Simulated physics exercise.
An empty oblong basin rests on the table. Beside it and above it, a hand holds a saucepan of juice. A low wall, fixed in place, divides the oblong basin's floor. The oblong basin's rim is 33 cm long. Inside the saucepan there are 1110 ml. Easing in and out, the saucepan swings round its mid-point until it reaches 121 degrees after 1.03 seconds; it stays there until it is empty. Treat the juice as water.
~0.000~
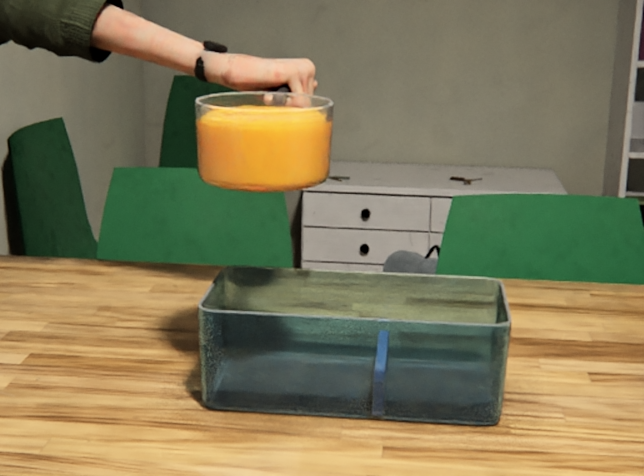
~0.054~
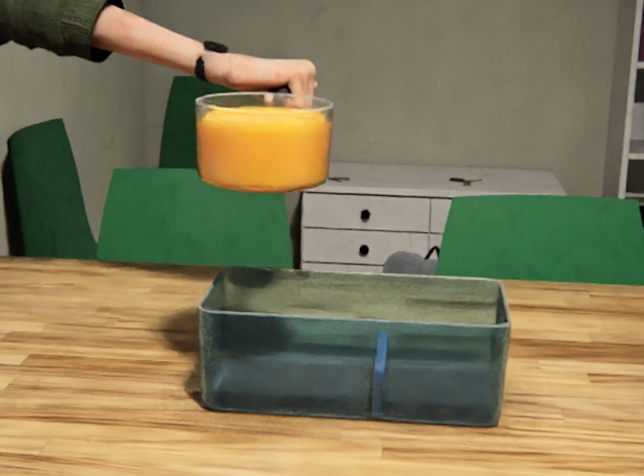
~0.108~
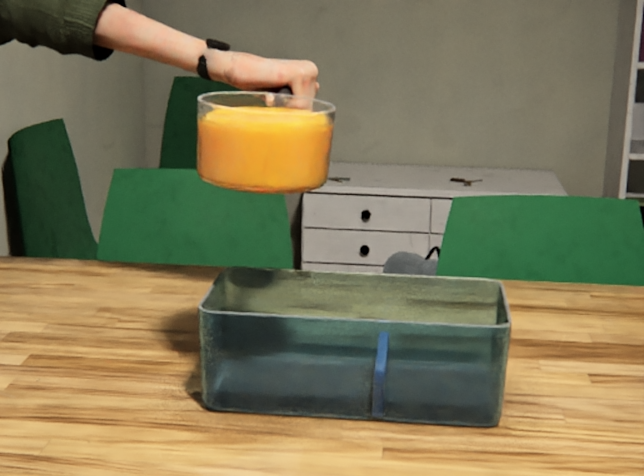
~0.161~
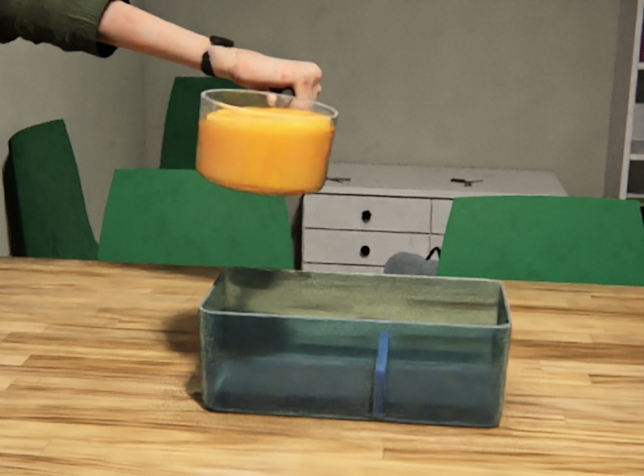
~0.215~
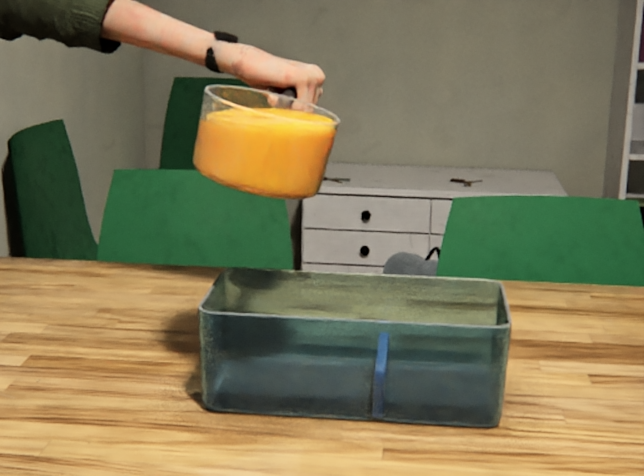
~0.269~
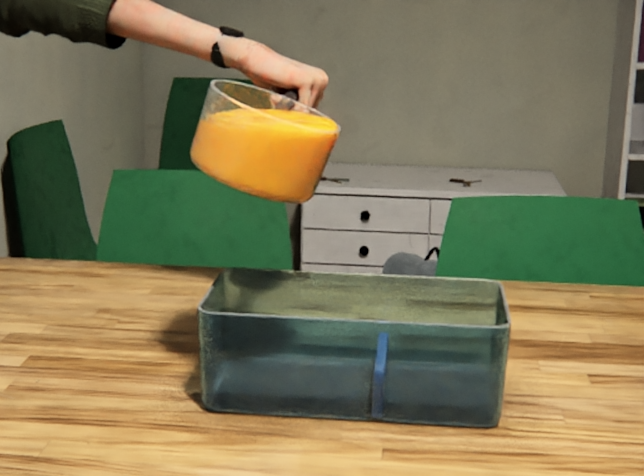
A hand holding a clear saucepan of orange juice above an empty oblong basin on a wooden table starts level, then gradually tilts it to the right, the right rim lowering as the juice shifts toward that side.
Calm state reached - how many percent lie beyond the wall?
54 percent, roughly.
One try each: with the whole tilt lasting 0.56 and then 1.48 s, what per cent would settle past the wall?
Near 35 in a hundred on the first go and near 60 in a hundred on the second.
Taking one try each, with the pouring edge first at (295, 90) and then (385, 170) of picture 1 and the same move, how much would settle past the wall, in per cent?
I'd expect close to 25 per cent and then close to 70 per cent.
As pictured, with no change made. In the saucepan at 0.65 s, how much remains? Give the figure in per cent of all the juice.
Around 42 percent.
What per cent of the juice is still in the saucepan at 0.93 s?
Around 4 in a hundred is still there.
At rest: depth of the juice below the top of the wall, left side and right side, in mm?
Left roughly 26 mm; right roughly 12 mm.
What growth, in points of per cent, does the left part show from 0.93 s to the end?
Roughly 14 in a hundred.
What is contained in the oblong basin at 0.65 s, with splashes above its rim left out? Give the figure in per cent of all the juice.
About 18 per cent.
After 0.65 s the tilt is 84° and 43 per cent is still to pour, 2 is left of the wall and 16 right of it.
After 0.93 s the tilt is 118° and 4 per cent is still to pour, 30 is left of the wall and 57 right of it.
After 1.22 s the tilt is 121° and 0 per cent is still to pour, 43 is left of the wall and 55 right of it.
After 1.53 s the tilt is 121° and 0 per cent is still to pour, 44 is left of the wall and 54 right of it.
In the end 44 per cent lies left of the wall, 54 right of it and 2 outside.
